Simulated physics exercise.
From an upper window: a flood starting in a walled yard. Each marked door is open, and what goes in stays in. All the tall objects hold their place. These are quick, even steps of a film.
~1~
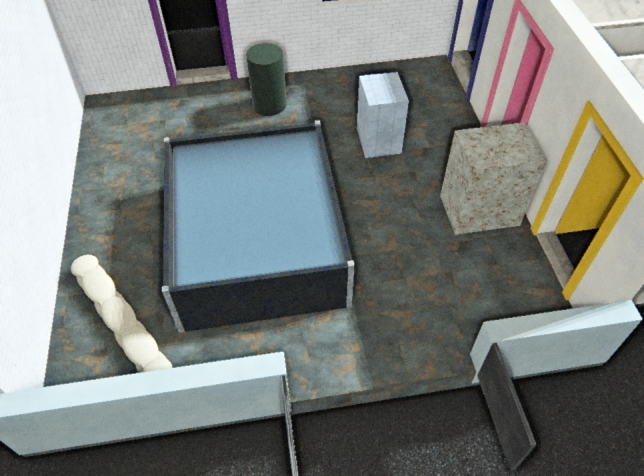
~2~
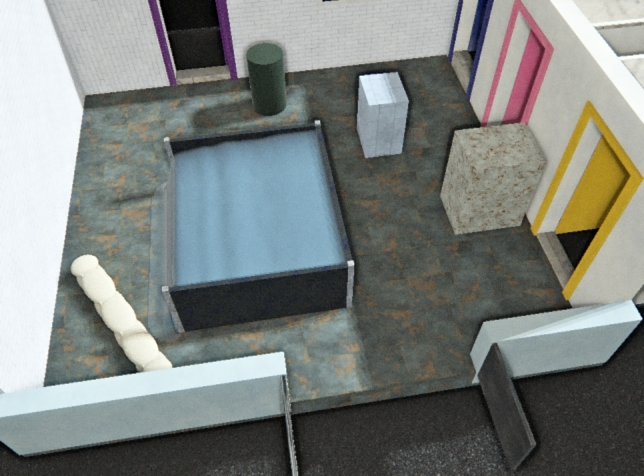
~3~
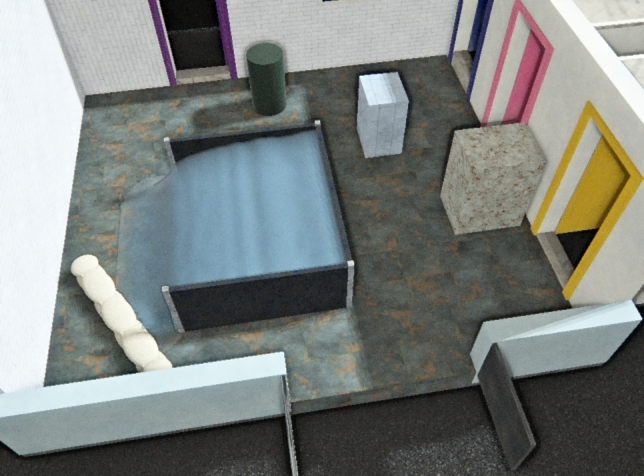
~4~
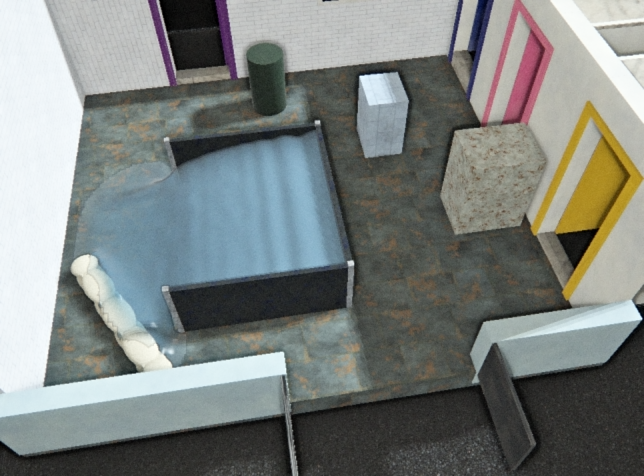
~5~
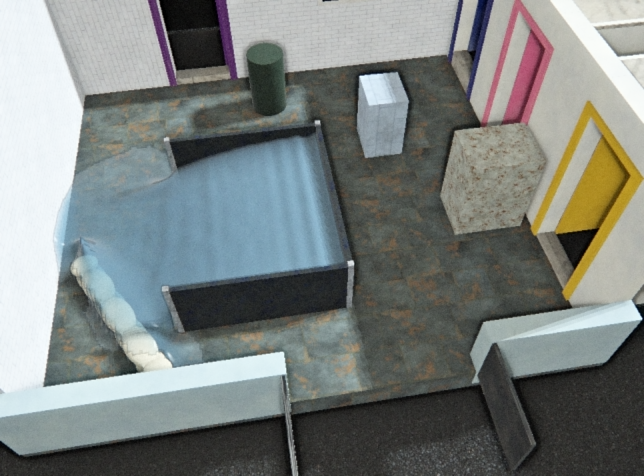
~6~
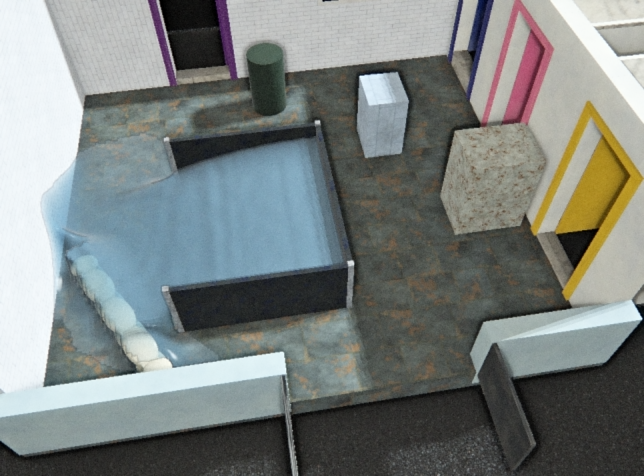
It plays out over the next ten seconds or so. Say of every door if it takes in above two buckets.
One by one: The blue door stays under that; the yellow door takes more than that; the purple door takes more than that; the pink door takes more than that.
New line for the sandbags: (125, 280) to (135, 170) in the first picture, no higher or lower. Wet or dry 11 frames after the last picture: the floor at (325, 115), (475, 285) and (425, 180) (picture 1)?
In that order: Not flooded, clear, free of water.
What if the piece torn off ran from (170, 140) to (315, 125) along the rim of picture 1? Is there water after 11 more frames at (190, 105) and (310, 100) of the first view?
In turn: Under water, flooded.
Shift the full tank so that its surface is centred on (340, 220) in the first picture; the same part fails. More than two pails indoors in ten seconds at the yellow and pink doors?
The yellow door lets less in; the pink door is over.
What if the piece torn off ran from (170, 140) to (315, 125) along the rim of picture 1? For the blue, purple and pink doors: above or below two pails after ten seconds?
Blue takes more, purple is over, pink lets more in.
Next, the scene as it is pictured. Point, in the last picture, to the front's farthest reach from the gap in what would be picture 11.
At about (86, 95).
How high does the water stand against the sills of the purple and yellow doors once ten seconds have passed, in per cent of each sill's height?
Near 110 and 90 in a hundred.
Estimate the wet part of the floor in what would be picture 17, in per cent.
Close to 40 %.
A moment on, water covers 30 % of the floor; the blue door not reached, the yellow door not reached, the purple door not reached, the pink door not reached.
Next, water covers 40 % of the floor; the blue door not reached, the yellow door not reached, the purple door wet at the sill, nothing in, the pink door not reached.
Then, water covers 70 % of the floor; the blue door wet at the sill, nothing in, the yellow door not reached, the purple door over two buckets in, the pink door not reached.
Later, water covers 90 % of the floor; the blue door wet at the sill, nothing in, the yellow door over two buckets in, the purple door over two buckets in, the pink door under two buckets in.
In the end, water covers 95 % of the floor; the blue door wet at the sill, nothing in, the yellow door over two buckets in, the purple door far over two buckets in, the pink door over two buckets in.
